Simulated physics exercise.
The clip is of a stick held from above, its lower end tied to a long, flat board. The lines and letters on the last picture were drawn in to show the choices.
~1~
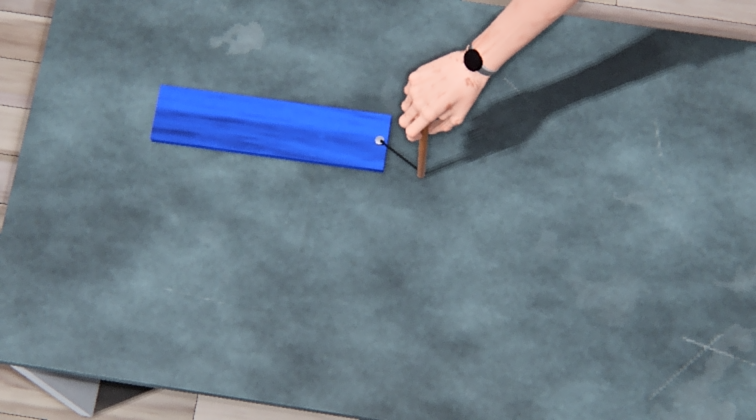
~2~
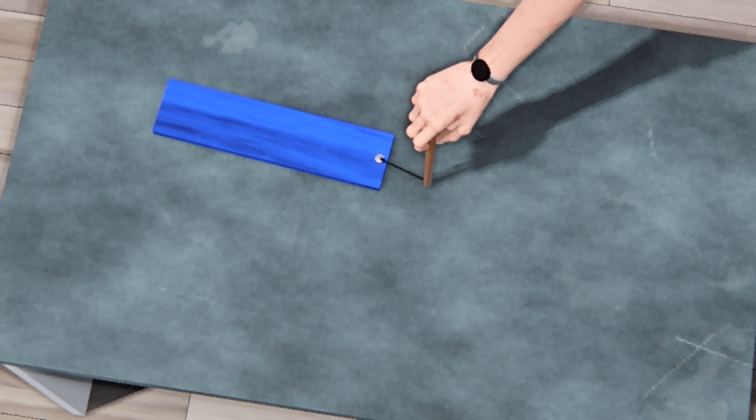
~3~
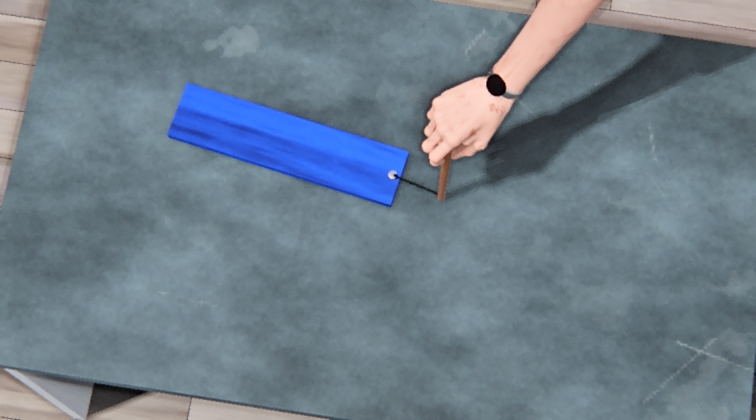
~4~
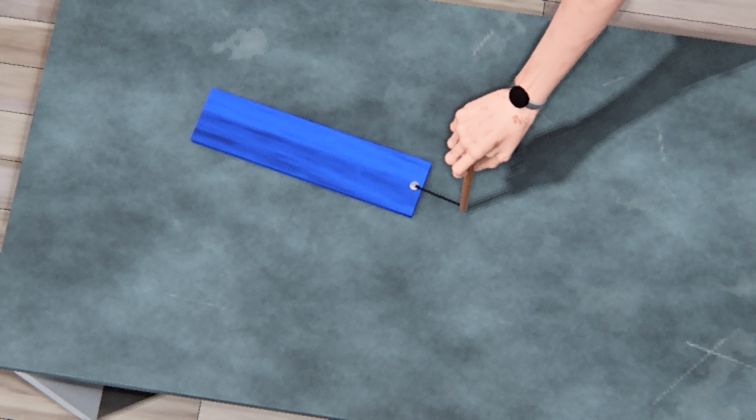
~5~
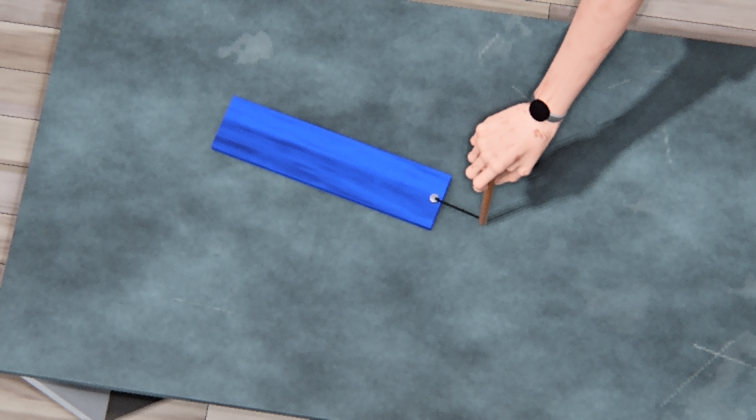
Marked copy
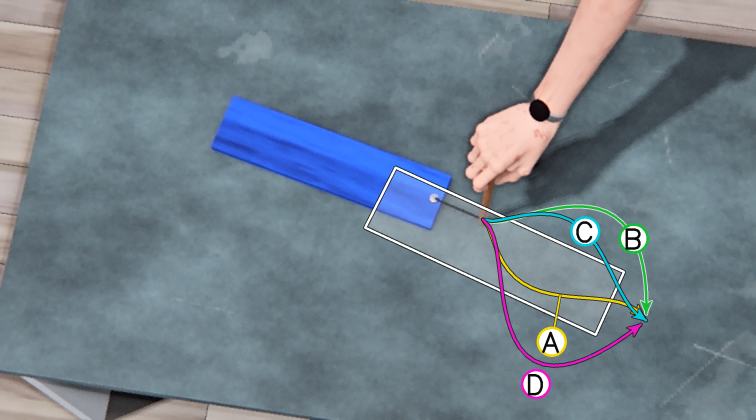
A bare forearm with a dark watch reaches in from the upper right, holding a brown stick above a mottled grey-green tabletop seen from overhead. A dark cord links the stick's lower end to the right end of a long, flat blue board lying to its left. The hand moves right and downward, and the board swings slightly clockwise, then slides after it across the surface.
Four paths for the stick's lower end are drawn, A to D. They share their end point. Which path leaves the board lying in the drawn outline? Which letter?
Path A puts it in the outline.
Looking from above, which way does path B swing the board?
It turns clockwise.
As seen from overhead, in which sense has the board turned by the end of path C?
Clockwise.
On the copy, A from (483, 219) via (541, 292) to (644, 318); B from (483, 219) via (597, 209) to (646, 314); C from (483, 219) via (585, 231) to (646, 320); D from (483, 219) via (520, 347) to (641, 324); the outline at (494, 250).
On A. First, foot of the stick (518, 280), middle of the board (378, 192).
Then, foot of the stick (589, 299), middle of the board (439, 225).
Finally, foot of the stick (646, 321), middle of the board (493, 248); it lies in the outline.
By contrast, B leaves its middle at (511, 221); C leaves its middle at (502, 232); D leaves its middle at (484, 271).
